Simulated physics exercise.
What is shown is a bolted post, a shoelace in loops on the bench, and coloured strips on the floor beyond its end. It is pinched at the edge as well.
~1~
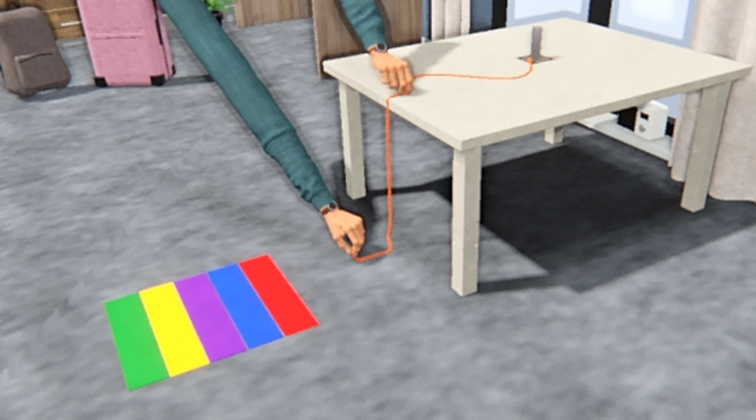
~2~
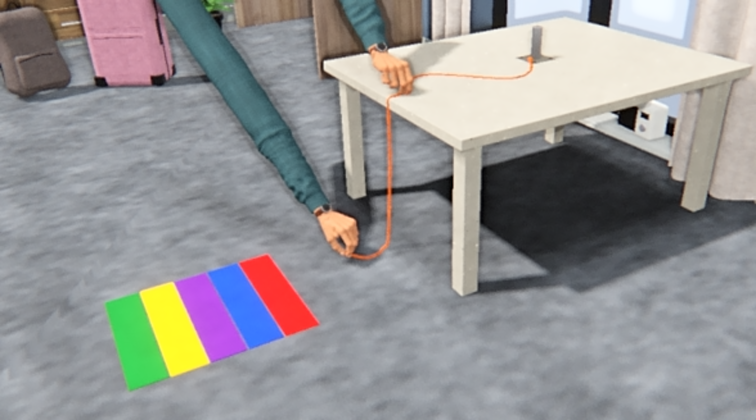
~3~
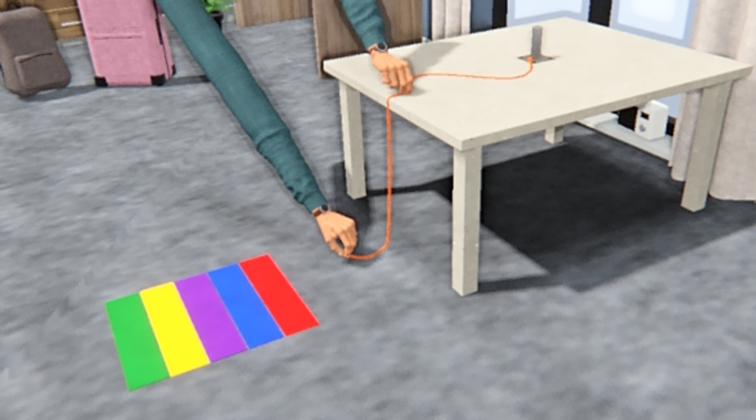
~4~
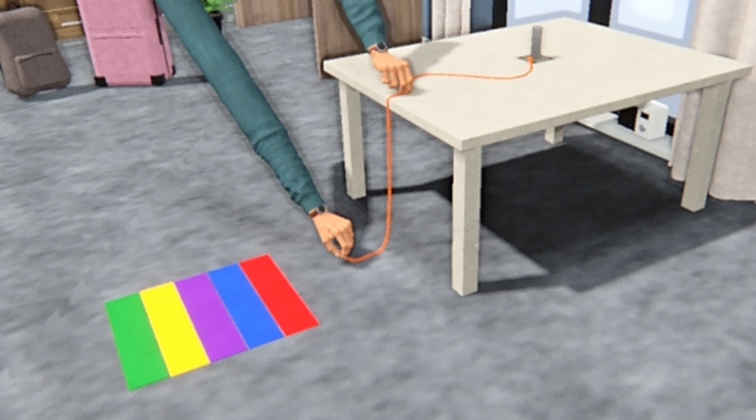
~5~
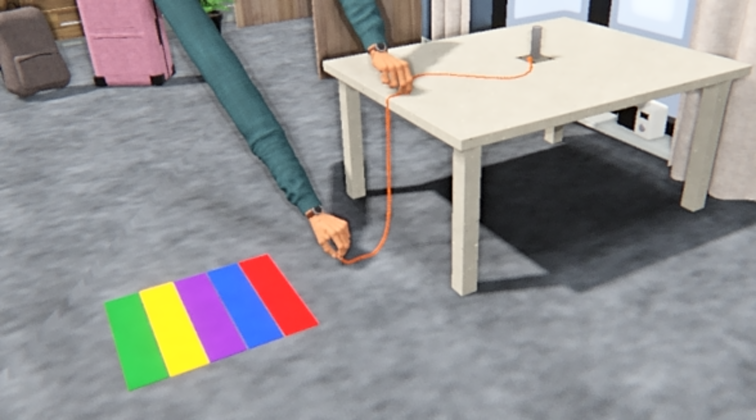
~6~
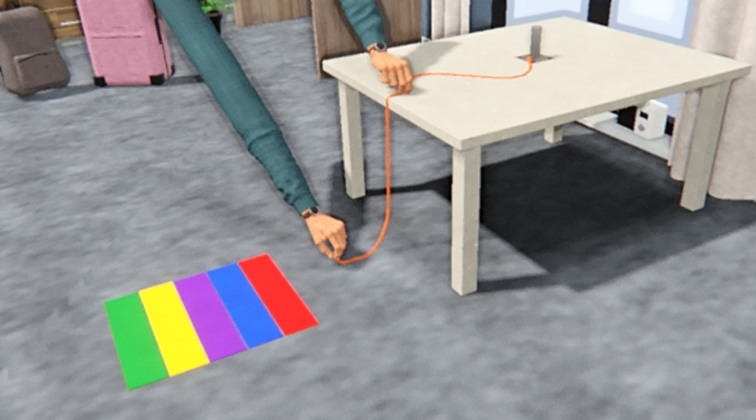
The clip opens on an orange shoelace running across a pale table and over its edge, one hand pinching it there while another holds its end near the floor. The lower hand then moves slightly left, drawing the end a little nearer the coloured strips, while the upper hand stays put.
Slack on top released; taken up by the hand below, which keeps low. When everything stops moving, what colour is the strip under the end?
The strip under the end is yellow.
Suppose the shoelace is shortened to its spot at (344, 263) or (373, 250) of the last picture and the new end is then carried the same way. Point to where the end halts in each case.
Estimated pixels: (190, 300) then (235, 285).
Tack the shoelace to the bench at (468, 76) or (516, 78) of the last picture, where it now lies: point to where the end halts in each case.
Approximately (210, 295), then (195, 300).
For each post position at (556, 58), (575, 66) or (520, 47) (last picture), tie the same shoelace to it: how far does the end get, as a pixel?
Try by try, around (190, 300), (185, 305) and (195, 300).
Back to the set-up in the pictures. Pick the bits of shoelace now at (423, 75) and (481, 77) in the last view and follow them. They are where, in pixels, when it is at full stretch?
The first finishes about (398, 90) and the second about (448, 78).
Soon after, end near (222, 292); over blue.
Then, end near (187, 302); over purple.
At full stretch, end near (166, 309); over yellow. It gets as far as the yellow strip.
